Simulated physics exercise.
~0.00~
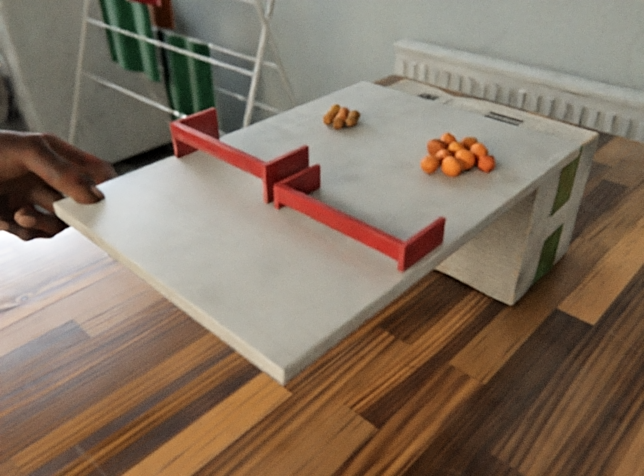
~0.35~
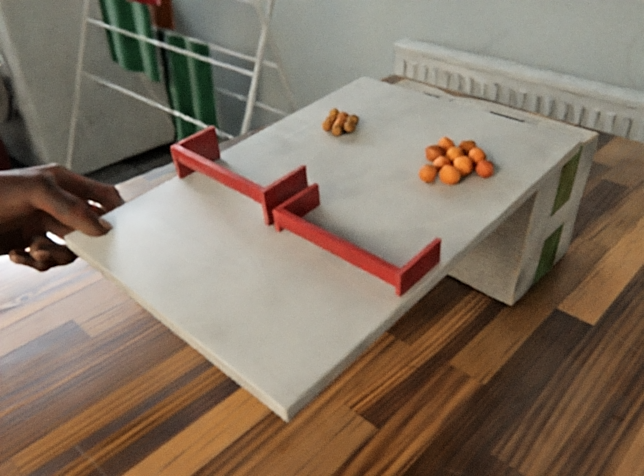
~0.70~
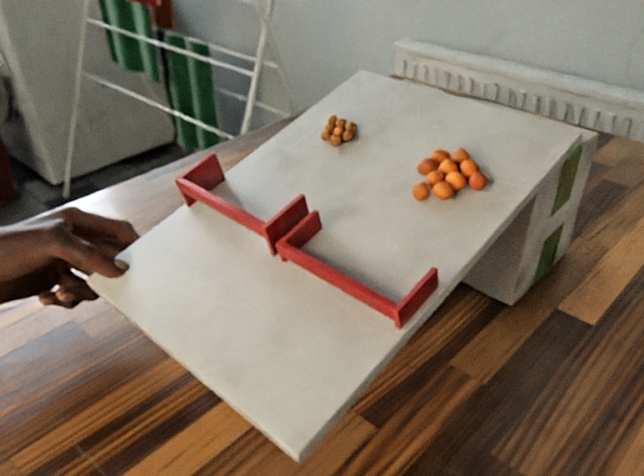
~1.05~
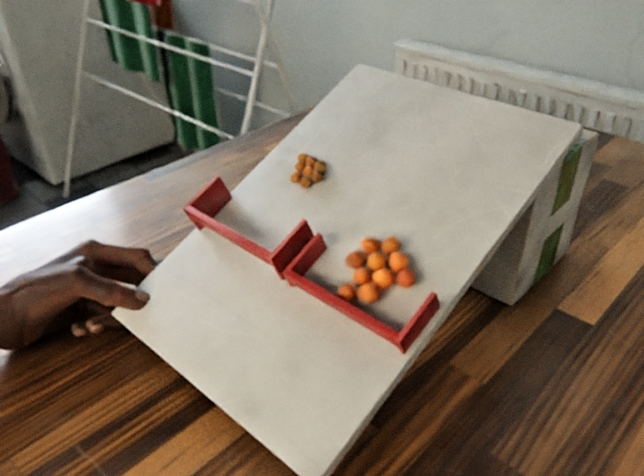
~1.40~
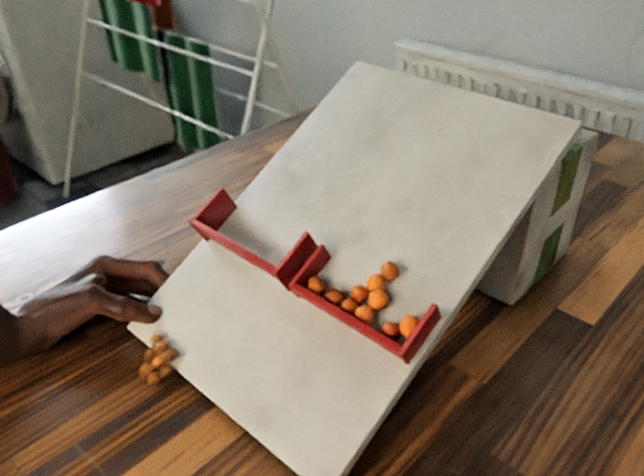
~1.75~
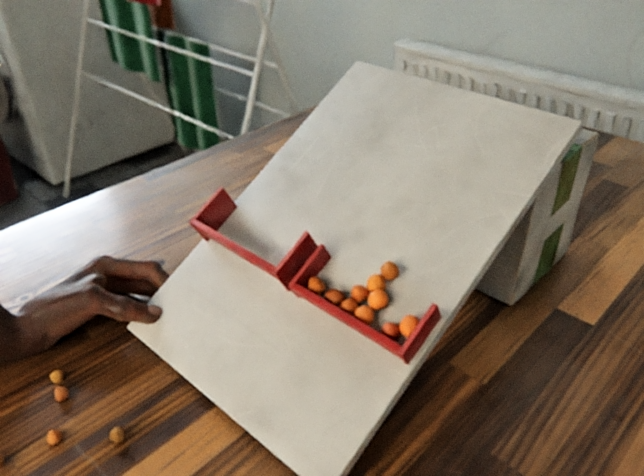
A hand lowers a board, and orange balls gather behind red strips while brown ones roll off.
